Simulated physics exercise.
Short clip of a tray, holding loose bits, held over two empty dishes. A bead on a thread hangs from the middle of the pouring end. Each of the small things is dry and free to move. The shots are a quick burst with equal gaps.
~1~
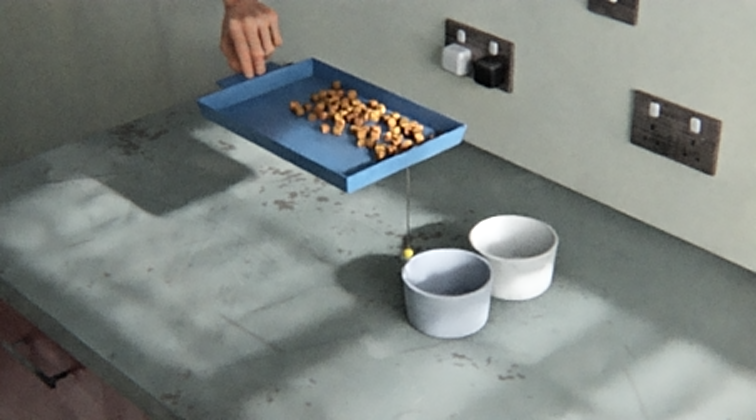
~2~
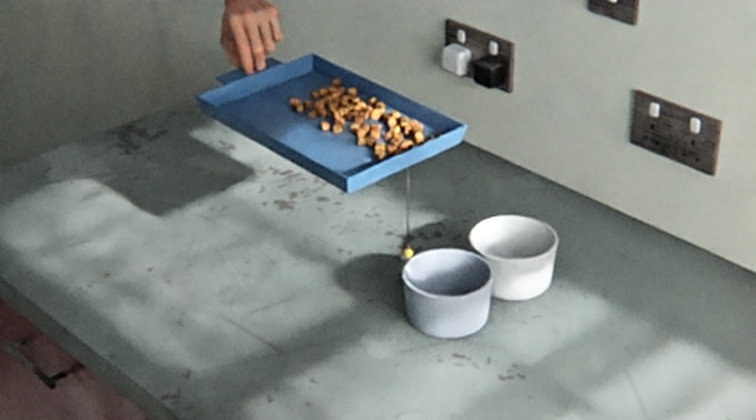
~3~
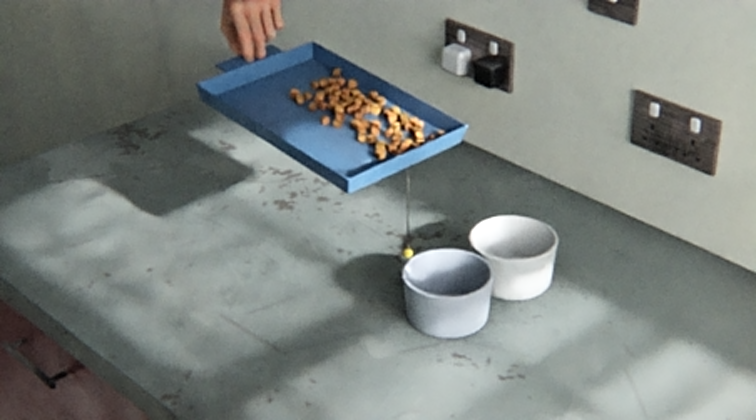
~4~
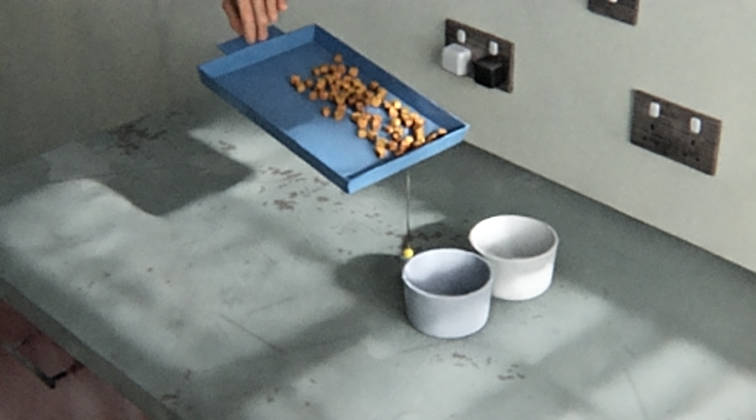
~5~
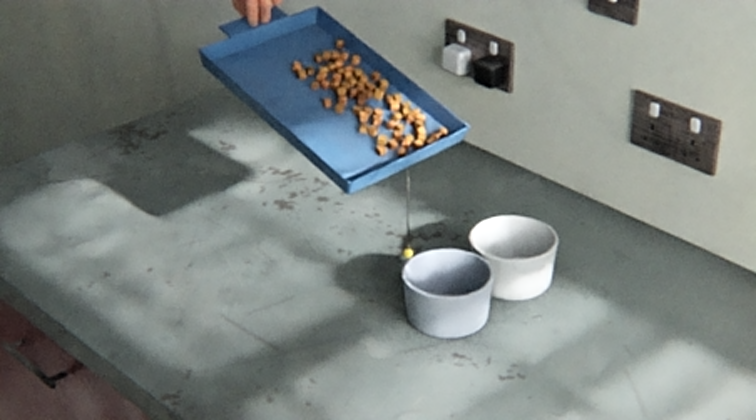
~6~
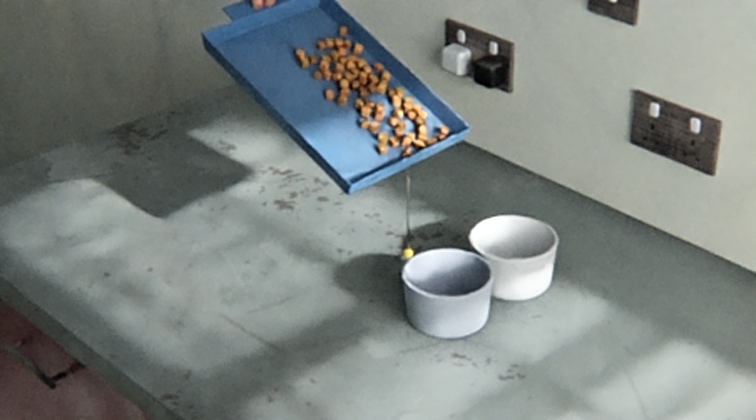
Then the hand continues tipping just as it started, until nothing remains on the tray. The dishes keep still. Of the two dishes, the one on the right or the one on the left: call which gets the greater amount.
I call it for the one on the left.
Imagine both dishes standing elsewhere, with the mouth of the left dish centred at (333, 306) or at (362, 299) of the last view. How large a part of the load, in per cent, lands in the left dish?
10 % and 30 %.
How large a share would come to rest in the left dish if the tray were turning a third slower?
It would be some 40 in a hundred.
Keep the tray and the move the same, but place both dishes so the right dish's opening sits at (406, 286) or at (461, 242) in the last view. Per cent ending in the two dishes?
The first comes to 50 percent and the second to 20 percent.
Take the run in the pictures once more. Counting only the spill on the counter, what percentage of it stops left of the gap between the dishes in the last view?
Near 50 in a hundred.
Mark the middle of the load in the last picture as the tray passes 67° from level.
Check around (420, 137) in the last picture.
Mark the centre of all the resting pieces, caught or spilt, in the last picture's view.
Somewhere around (458, 325) in the last picture.
Soon, tray tipped steeply; all on the tray.
A while on, tray tipped past a quarter turn; nearly all on the tray; a stray few outside both; a small part in the air.
Towards the end, tray tipped past a quarter turn; about half in the left dish; about half outside both.
Finally, tray tipped past a quarter turn; about half in the left dish; none in the right dish; about half outside both.
